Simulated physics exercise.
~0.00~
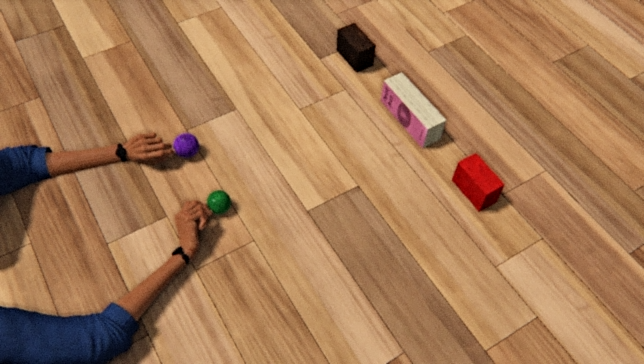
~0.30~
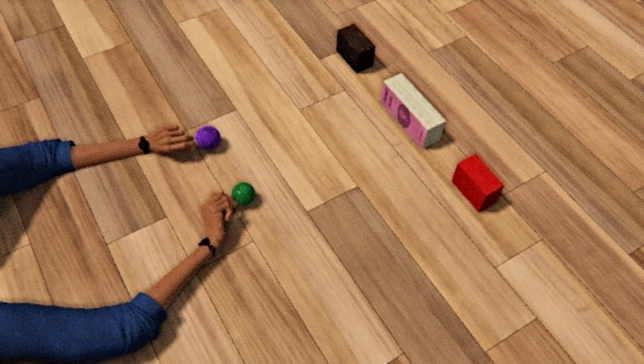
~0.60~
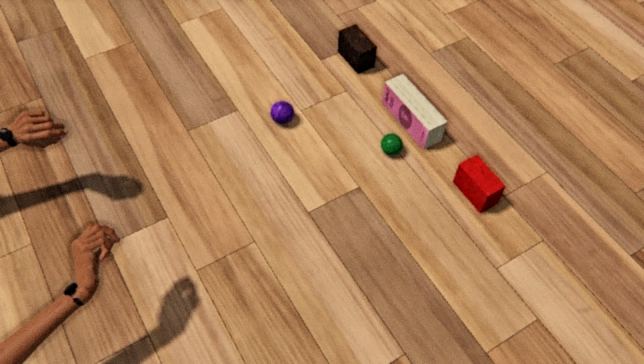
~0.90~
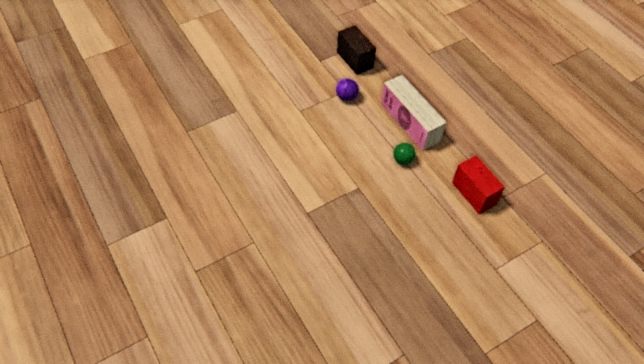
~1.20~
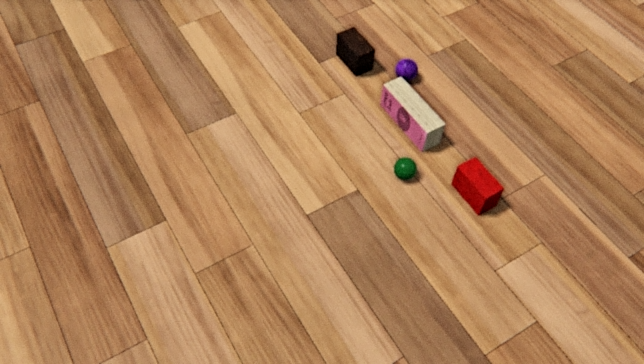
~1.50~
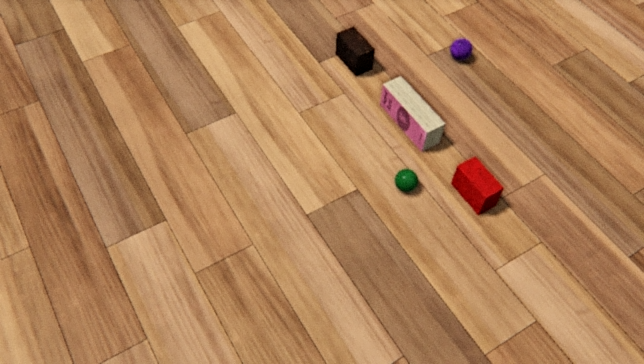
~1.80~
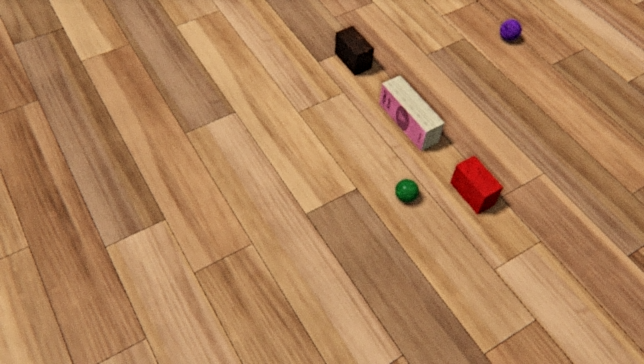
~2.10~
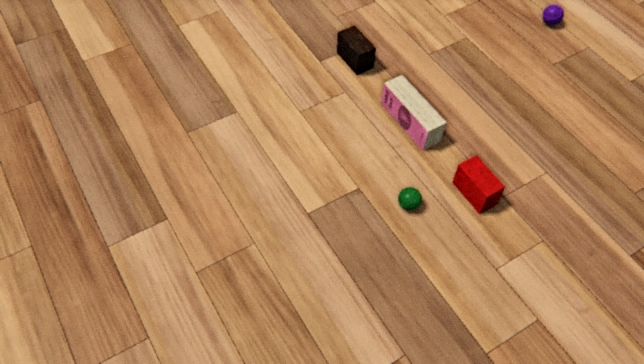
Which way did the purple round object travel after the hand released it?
It rolled to the right, also heading up the view as it went between the black block and the pink and white one.
A purple round object and a green one were rolled by two hands toward a row of blocks. The green one bumped the pink and white block and drifted down, staying before the row, while the purple one slipped through a gap beyond.
